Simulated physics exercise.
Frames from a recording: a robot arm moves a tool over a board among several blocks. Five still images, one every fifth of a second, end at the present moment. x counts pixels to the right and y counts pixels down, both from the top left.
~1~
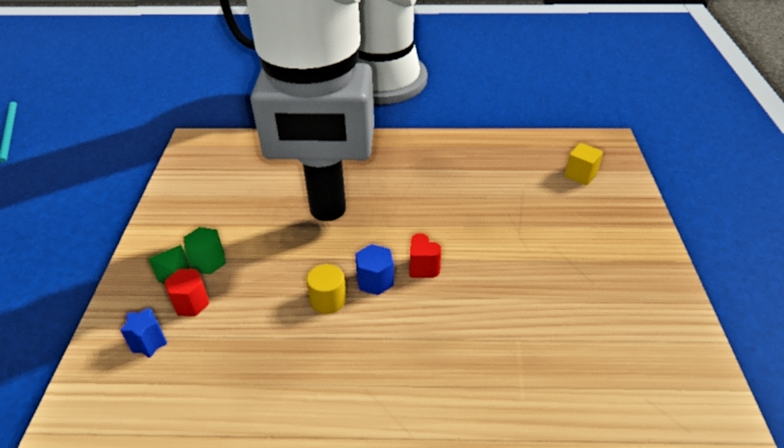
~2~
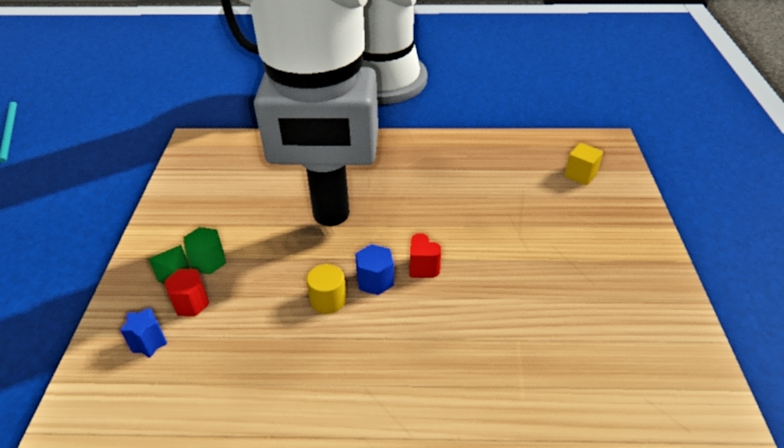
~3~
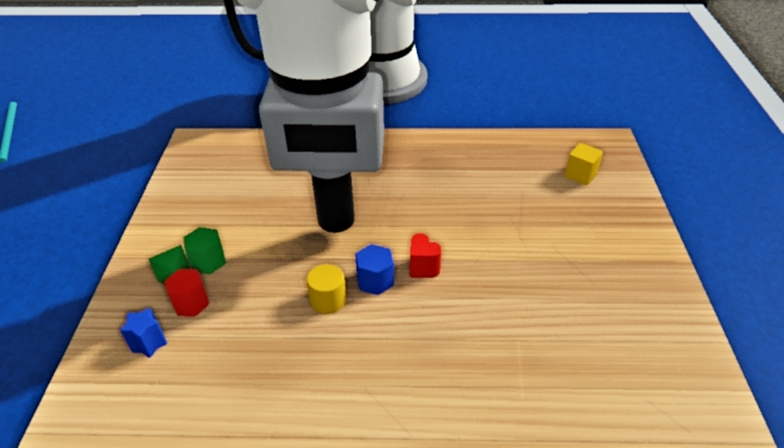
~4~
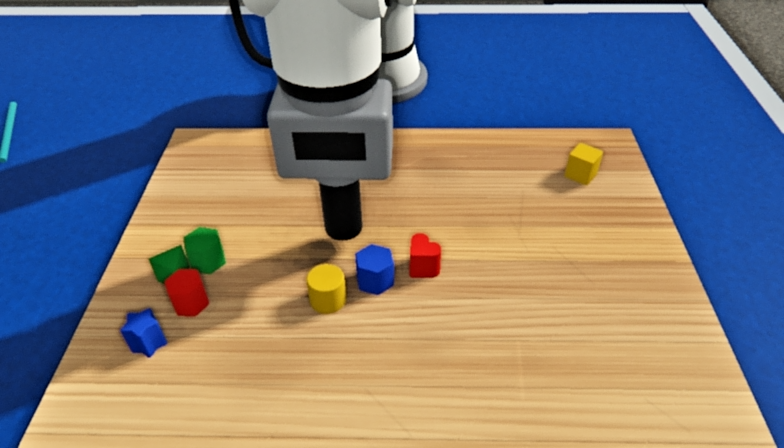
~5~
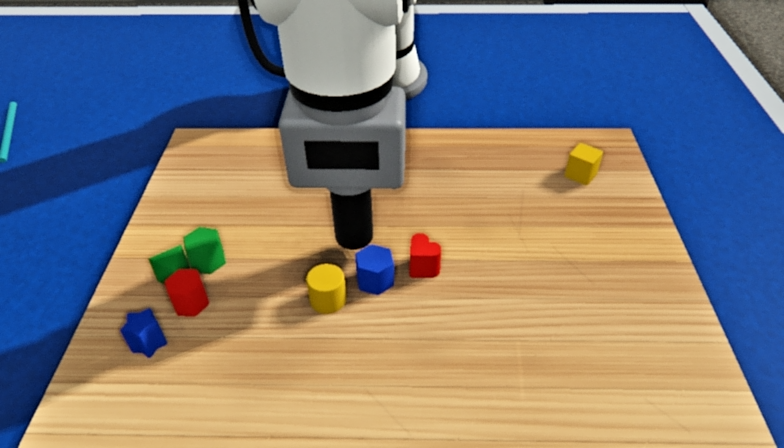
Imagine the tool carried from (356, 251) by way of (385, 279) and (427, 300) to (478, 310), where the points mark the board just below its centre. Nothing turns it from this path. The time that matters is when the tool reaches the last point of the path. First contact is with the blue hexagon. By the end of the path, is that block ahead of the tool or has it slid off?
Beside or behind, I predict.
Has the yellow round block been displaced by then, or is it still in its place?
That block will keep its spot.
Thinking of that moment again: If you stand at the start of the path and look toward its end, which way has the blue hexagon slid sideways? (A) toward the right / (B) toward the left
A - toward the right.
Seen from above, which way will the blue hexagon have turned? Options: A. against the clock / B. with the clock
B
One third of the way, tool at (385, 266); blue hexagon at (393, 286), turned 35° clockwise.
Two thirds of the way, tool at (429, 287); blue hexagon at (414, 309), turned 100° clockwise; red heart-shaped block at (434, 251), turned 65° anticlockwise.
At the end, tool at (480, 297); yellow round block unmoved; blue hexagon at (416, 309), turned 105° clockwise; red heart-shaped block at (434, 251), turned 65° anticlockwise.
